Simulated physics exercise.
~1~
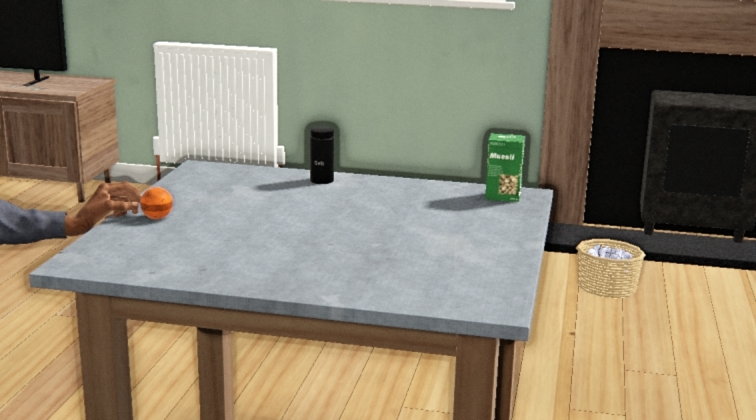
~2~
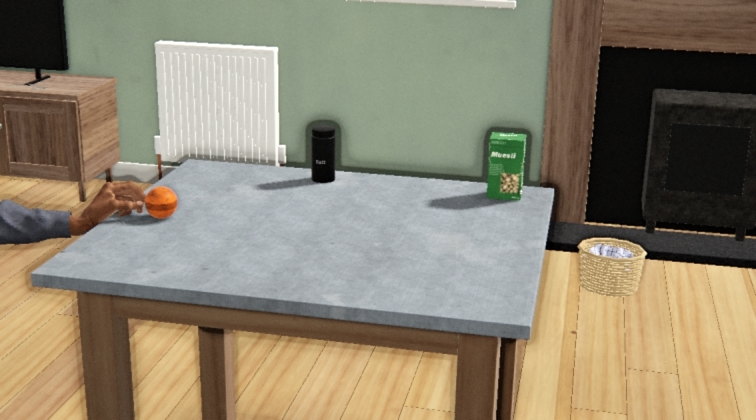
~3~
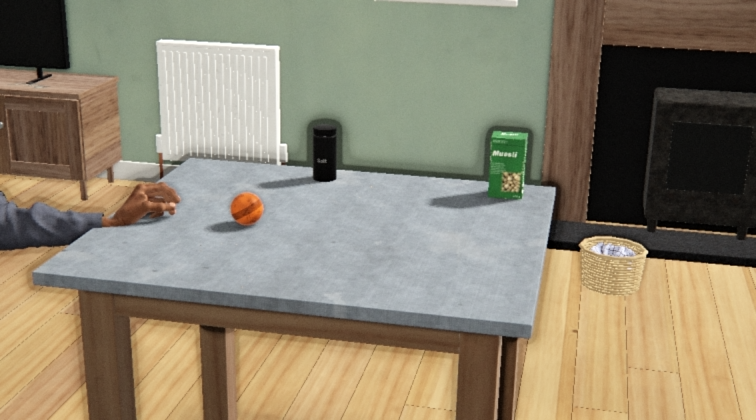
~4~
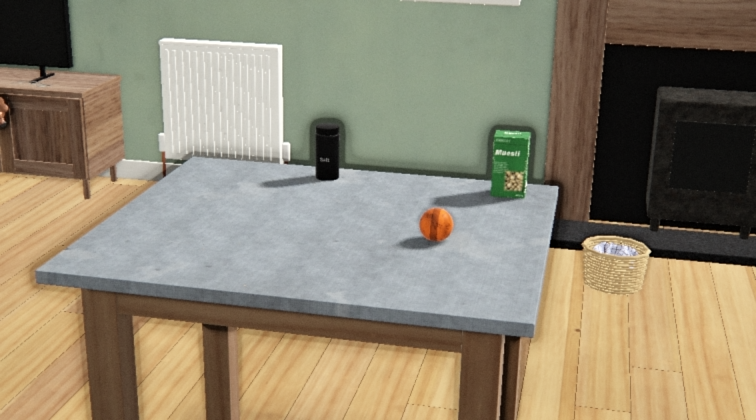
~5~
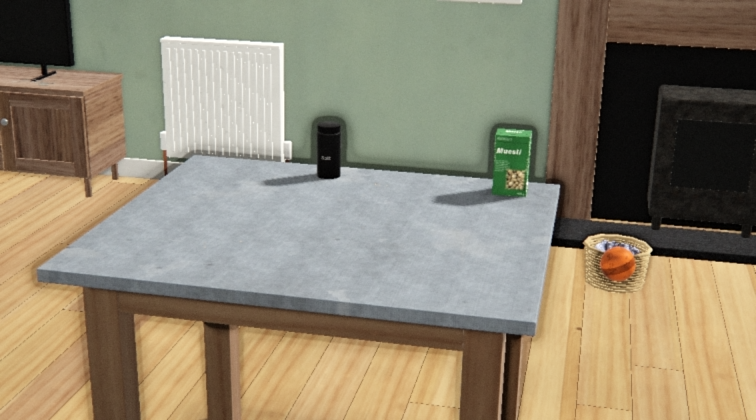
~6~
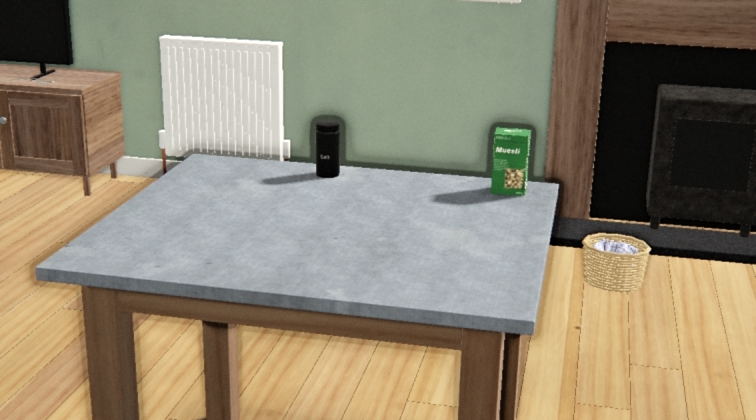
A hand at the left sent an orange ball rolling right across a grey table, past a black jar and a green carton, then drew back. The ball went over the right edge, appeared at the wicker basket beyond, and was finally out of sight.
